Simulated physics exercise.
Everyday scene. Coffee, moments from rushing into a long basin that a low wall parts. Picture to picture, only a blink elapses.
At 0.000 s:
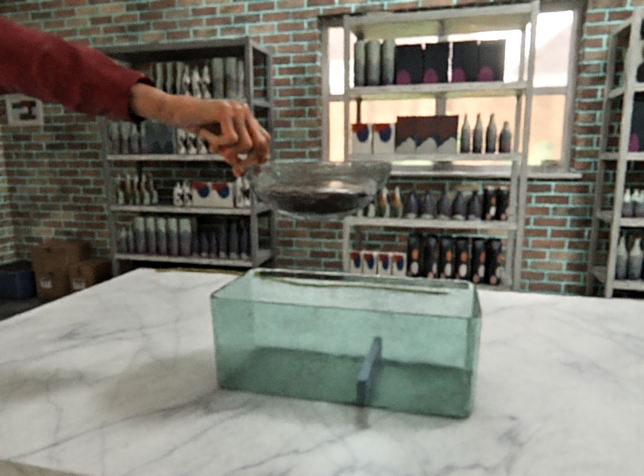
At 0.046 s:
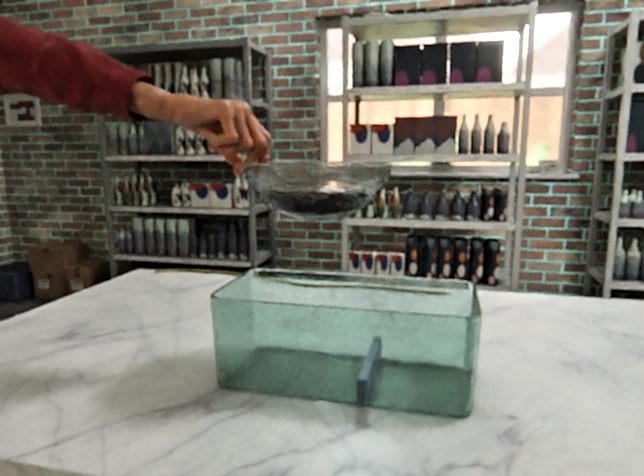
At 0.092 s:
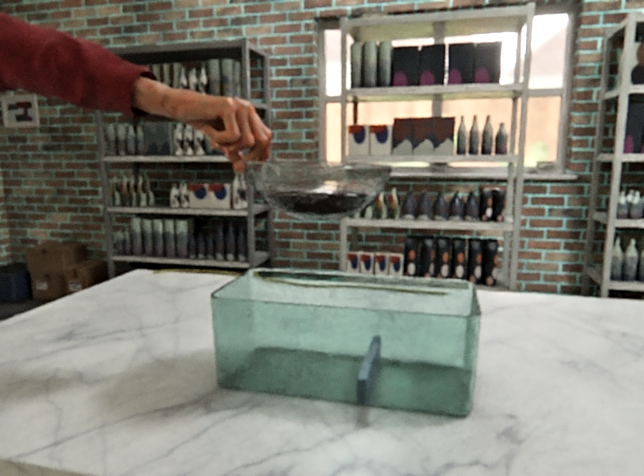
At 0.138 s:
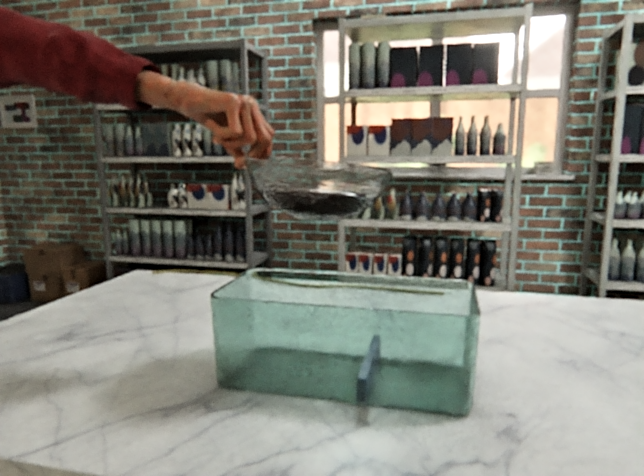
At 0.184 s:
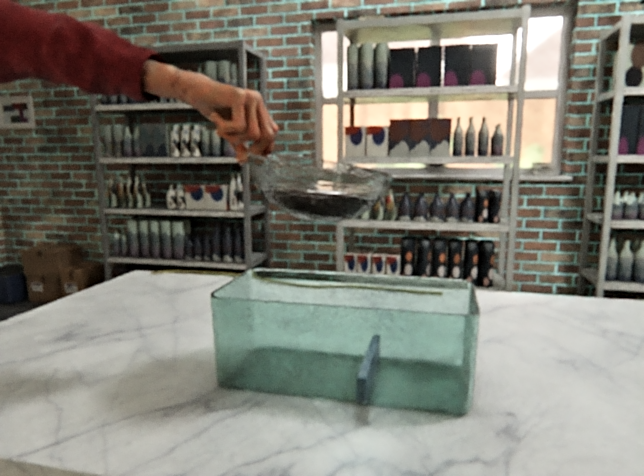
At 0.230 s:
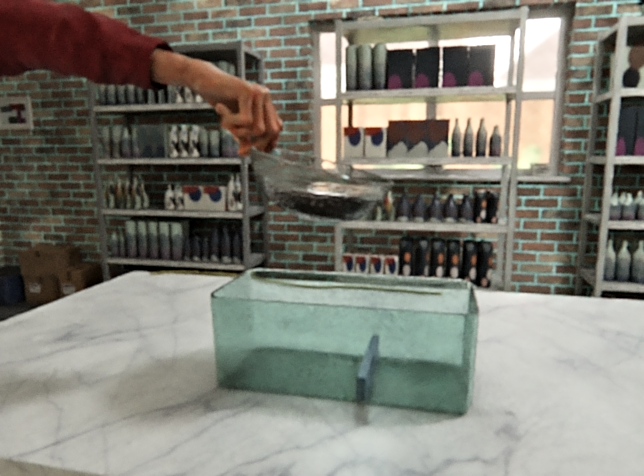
The clip opens on a hand in a red sleeve holding a clear glass bowl of dark liquid above a long, greenish glass basin with a low divider on a marble table. The hand gradually rises at the left, tilting the bowl gently down toward the right, while the basin stays still.
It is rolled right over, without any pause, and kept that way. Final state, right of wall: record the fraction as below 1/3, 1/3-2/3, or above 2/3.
Recorded: Above 2/3.
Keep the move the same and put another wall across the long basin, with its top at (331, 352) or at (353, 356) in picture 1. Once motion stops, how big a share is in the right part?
About 85 per cent on the first try, and 80 per cent on the second.
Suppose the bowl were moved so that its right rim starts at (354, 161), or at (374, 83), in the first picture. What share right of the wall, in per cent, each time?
Roughly 60 % the first time and roughly 70 % the second.
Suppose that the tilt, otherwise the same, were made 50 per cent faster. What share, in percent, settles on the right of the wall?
I'd say close to 70 per cent.
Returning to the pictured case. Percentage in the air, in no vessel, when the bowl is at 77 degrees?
Around 45 in a hundred, more or less.
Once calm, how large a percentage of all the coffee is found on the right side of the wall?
75 % or thereabouts.
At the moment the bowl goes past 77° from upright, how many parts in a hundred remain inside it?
Some 20 per cent.
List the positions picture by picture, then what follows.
In the first picture, it leans 0°; its right rim is at (391, 165); the coffee meets the walls at (262, 186) and (380, 188); the long basin's rim runs from (232, 283) to (478, 300); the wall's top is at (371, 357).
In the second picture, it leans 1°; its right rim is at (391, 166); the coffee meets the walls at (262, 186) and (380, 188).
In the third picture, it leans 3°; its right rim is at (391, 168); the coffee meets the walls at (262, 184) and (379, 189).
In the fourth picture, it leans 6°; its right rim is at (391, 172); the coffee meets the walls at (263, 183) and (379, 191).
In the fifth picture, it leans 10°; its right rim is at (392, 178); the coffee meets the walls at (264, 182) and (381, 193).
In the sixth picture, it leans 15°; its right rim is at (392, 185); the coffee meets the walls at (267, 182) and (383, 194).
A moment on, the bowl is tipped on its side and 22 per cent is still to pour, 0 is left of the wall and 35 right of it.
Next, the bowl is tipped right over and 0 per cent is still to pour, 18 is left of the wall and 79 right of it.
Then the bowl is tipped right over and 0 per cent is still to pour, 23 is left of the wall and 75 right of it.
Later the bowl is tipped right over and 0 per cent is still to pour, 23 is left of the wall and 75 right of it.
At rest 23 per cent lies left of the wall, 75 right of it and 2 outside.
